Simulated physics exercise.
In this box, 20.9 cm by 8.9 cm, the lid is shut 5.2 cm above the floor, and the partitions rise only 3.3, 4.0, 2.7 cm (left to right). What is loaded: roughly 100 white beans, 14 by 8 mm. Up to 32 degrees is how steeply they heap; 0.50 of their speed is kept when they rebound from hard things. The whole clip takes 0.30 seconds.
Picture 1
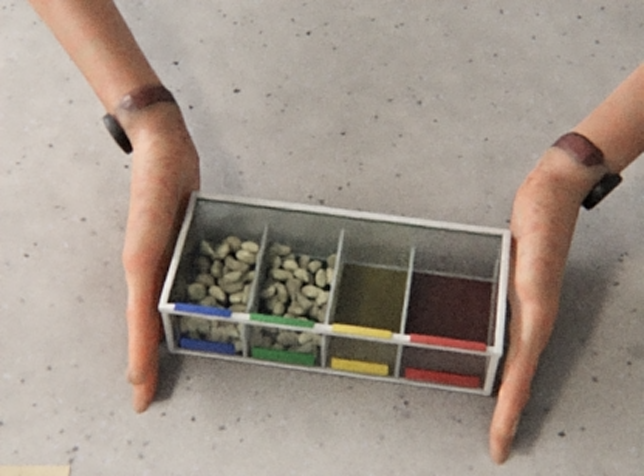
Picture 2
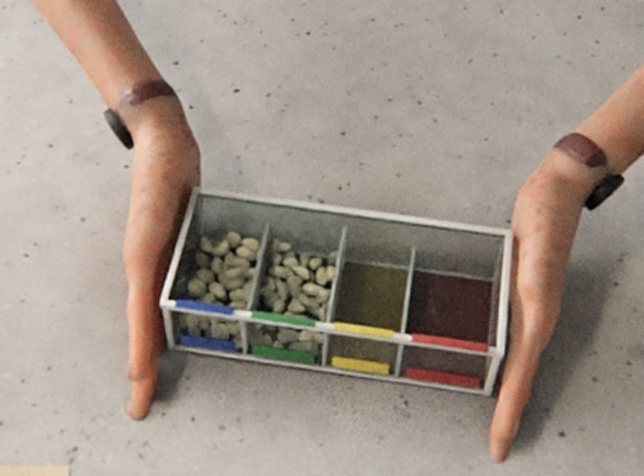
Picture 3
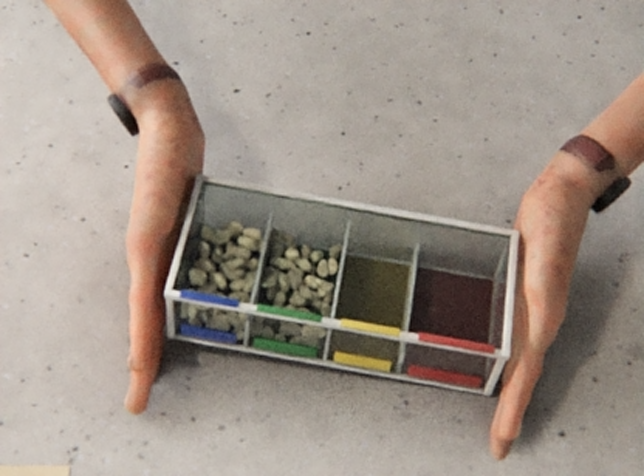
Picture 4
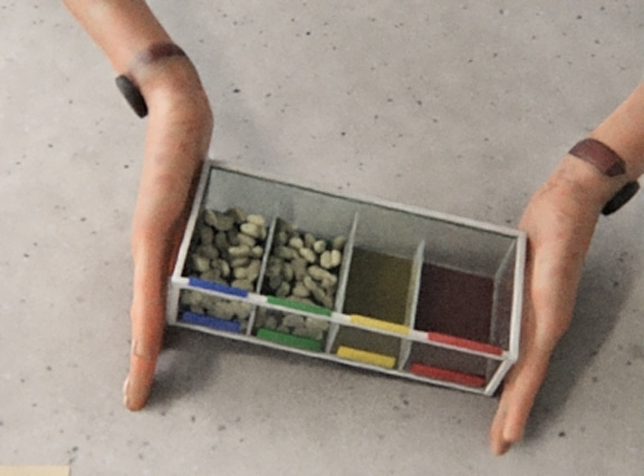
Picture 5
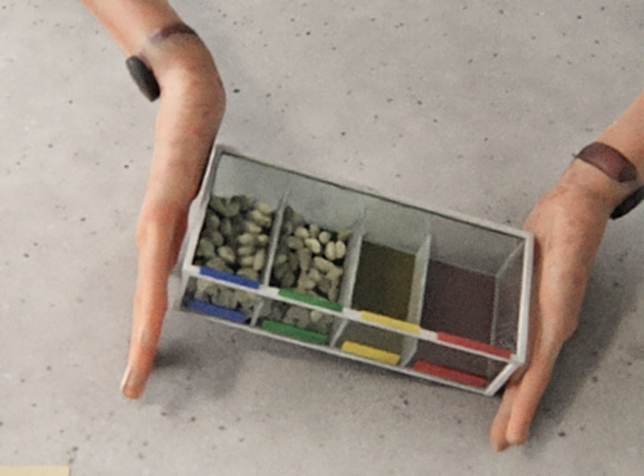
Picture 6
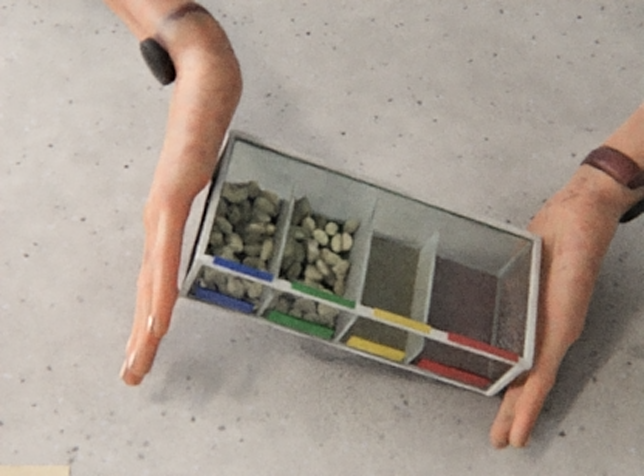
A clear divided box of pale beans tilts down to the right between two hands.
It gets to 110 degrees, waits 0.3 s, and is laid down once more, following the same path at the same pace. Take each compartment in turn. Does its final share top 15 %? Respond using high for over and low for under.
Red high, blue low, green high, yellow low.
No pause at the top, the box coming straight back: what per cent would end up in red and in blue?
Result - red: 20 %; blue: 5 %.
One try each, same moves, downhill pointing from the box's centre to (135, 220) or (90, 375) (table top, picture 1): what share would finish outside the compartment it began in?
Some 35 and 30 per cent.
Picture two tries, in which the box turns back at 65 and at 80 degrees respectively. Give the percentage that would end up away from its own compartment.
Some 0 and 15 per cent.
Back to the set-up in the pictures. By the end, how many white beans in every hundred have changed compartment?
Share changed: Approx. 65 %.
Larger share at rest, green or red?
That would be the green compartment.
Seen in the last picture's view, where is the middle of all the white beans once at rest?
Somewhere around (318, 329) in the final frame.
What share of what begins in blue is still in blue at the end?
Something like 10 per cent.
Then, 1.30 s after the last picture, tilt 110 degrees; red 15 %, blue 10 %, green 70 %, yellow 5 %.
Then, 2.16 s after the last picture, tilt 55 degrees; red 30 %, blue 5 %, green 60 %, yellow 5 %.
Then, 3.03 s after the last picture, tilt 0 degrees; red 30 %, blue 5 %, green 60 %, yellow 5 %.
In the end, red 30 %, blue 5 %, green 60 %, yellow 5 %.
